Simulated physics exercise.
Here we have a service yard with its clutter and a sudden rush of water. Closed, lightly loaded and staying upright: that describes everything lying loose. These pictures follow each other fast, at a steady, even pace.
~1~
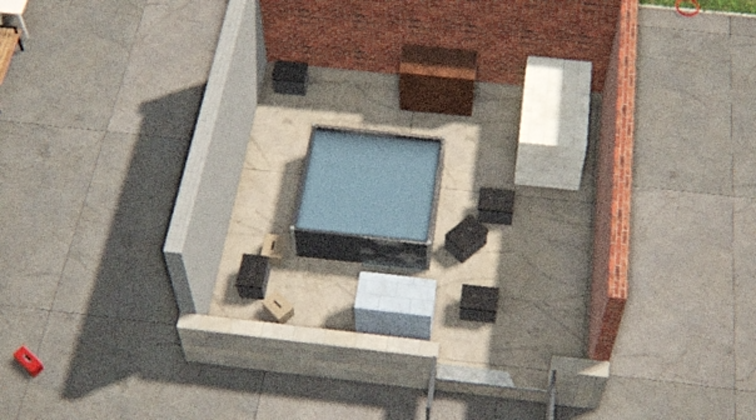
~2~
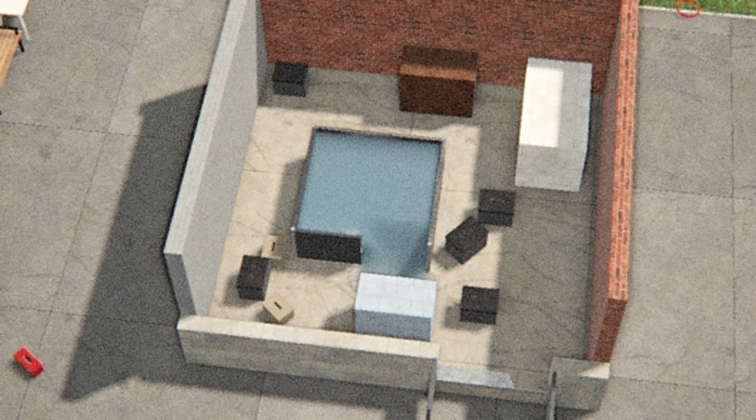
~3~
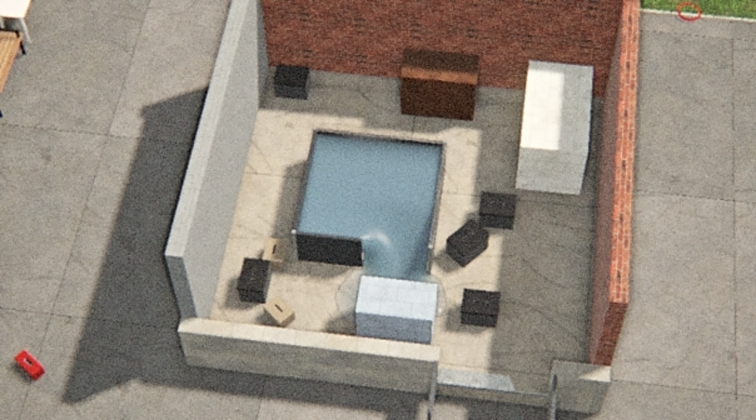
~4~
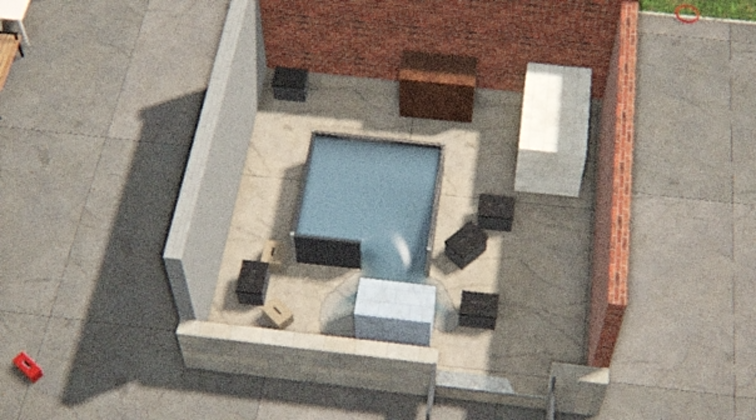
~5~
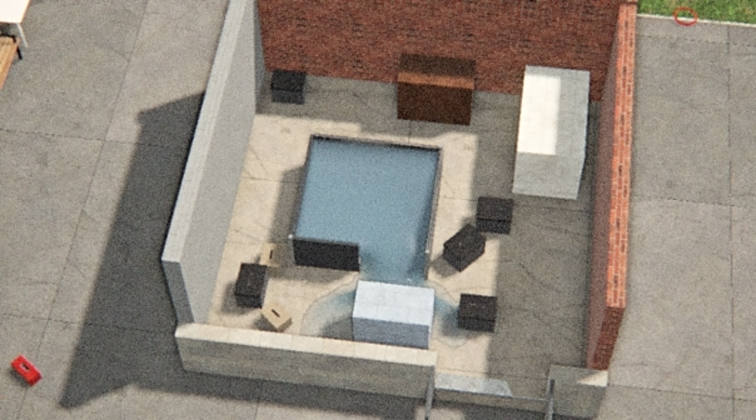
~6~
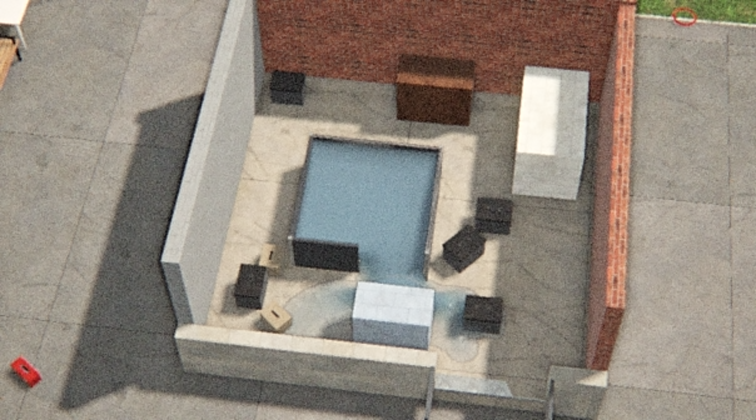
Large water tank in a walled yard opening at the front, water spreading around a white block and nudging a dark chest slightly.
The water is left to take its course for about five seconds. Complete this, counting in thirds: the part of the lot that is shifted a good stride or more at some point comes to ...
It comes to between one and two thirds.
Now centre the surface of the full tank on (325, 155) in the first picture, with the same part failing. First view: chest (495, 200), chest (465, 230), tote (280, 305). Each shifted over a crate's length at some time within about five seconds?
The first: Did not travel far; the second: Did not travel far; the third: Travelled far enough.
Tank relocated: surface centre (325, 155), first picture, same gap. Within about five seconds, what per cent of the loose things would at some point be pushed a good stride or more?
Roughly 70 per cent.
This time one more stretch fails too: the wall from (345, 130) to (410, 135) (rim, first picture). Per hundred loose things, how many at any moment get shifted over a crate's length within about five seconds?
That works out to about 100 per cent of them.
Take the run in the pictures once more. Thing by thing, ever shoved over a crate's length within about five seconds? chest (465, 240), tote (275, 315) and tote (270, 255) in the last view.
Tally in given order: Less than that / the full distance / the full distance.
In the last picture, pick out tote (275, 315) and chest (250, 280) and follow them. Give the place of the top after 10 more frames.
Roughly (217, 319) and (224, 269).
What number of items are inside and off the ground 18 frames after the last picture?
3 in total.
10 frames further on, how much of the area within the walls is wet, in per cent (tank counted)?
55 per cent.
A moment on, 1 of 7 are well off their spots; 0 afloat.
Next, 3 of 7 are well off their spots; 3 afloat.
Later, 4 of 7 are well off their spots; 3 afloat.
In the end, 4 of 7 are well off their spots, and 4 have been at some point; 4 afloat.
